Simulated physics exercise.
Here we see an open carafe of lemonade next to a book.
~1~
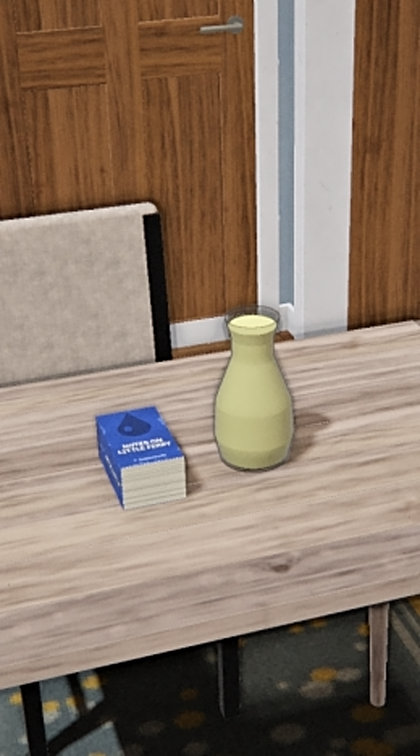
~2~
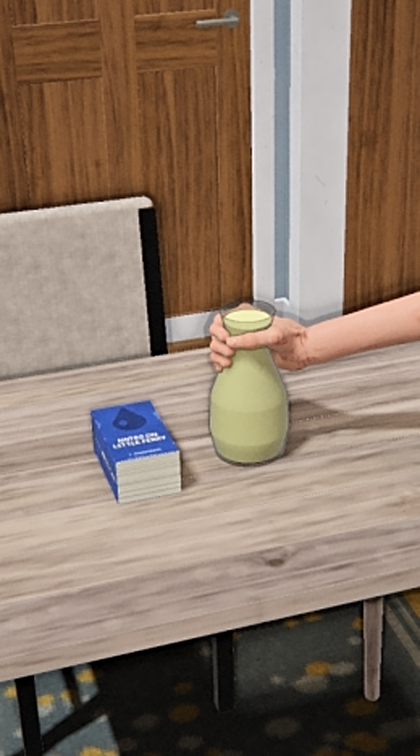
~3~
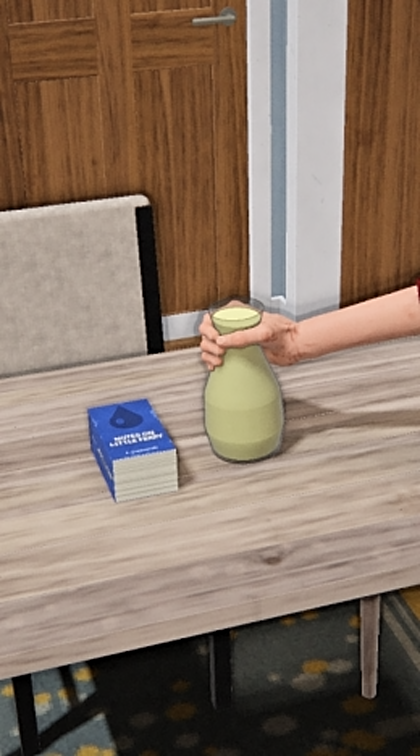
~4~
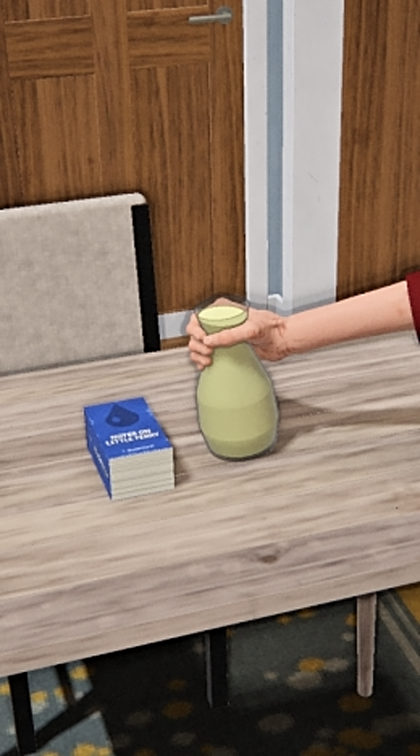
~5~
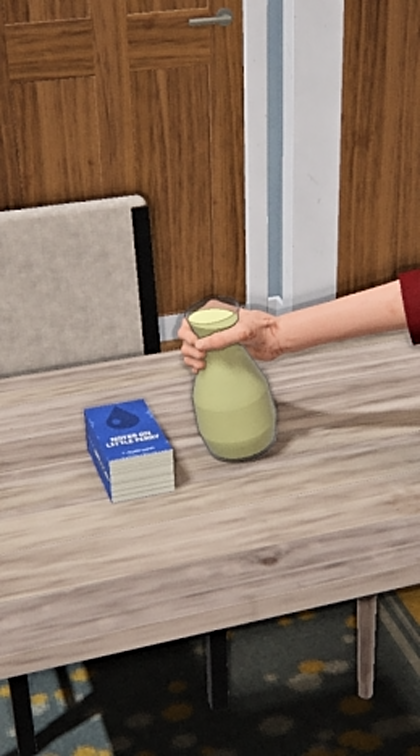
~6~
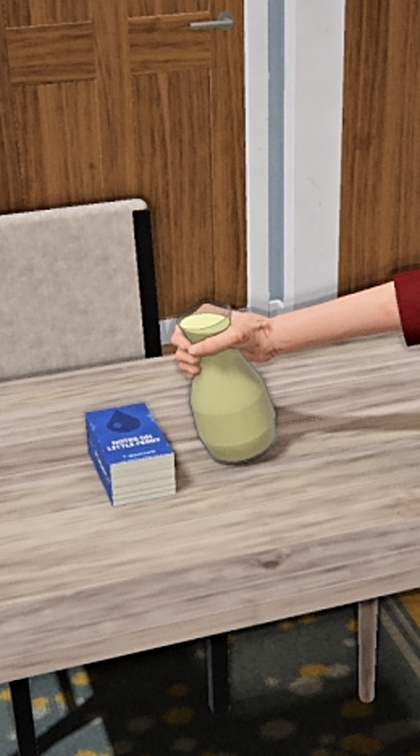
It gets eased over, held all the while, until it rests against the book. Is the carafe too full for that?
Liquid lost.
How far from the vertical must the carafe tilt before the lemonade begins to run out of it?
Around 25 degrees, I'd say.
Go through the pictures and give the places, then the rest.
In the first frame, it stands upright; carafe (253, 385) nearly full.
The second frame shows a hand takes hold; carafe nearly full, surface at (247, 320); book (134, 450).
The third frame shows tipping on its foot; carafe (241, 377) nearly full.
In the fourth frame, the top moves towards the book; carafe nearly full, surface at (223, 317); book (128, 447).
The fifth frame shows on the way over; carafe (227, 376) nearly full.
In the sixth frame, it is leaning; carafe nearly full, surface at (206, 323); book (129, 452).
Shortly, the carafe leans by about 30°; it has lost some; all of the lemonade is inside.
Then, the carafe leans by about 40°; it has lost some; nearly all of the lemonade is inside.
At the finish, the carafe leans by about 45°, against the book; it has lost some; nearly all of the lemonade is inside.
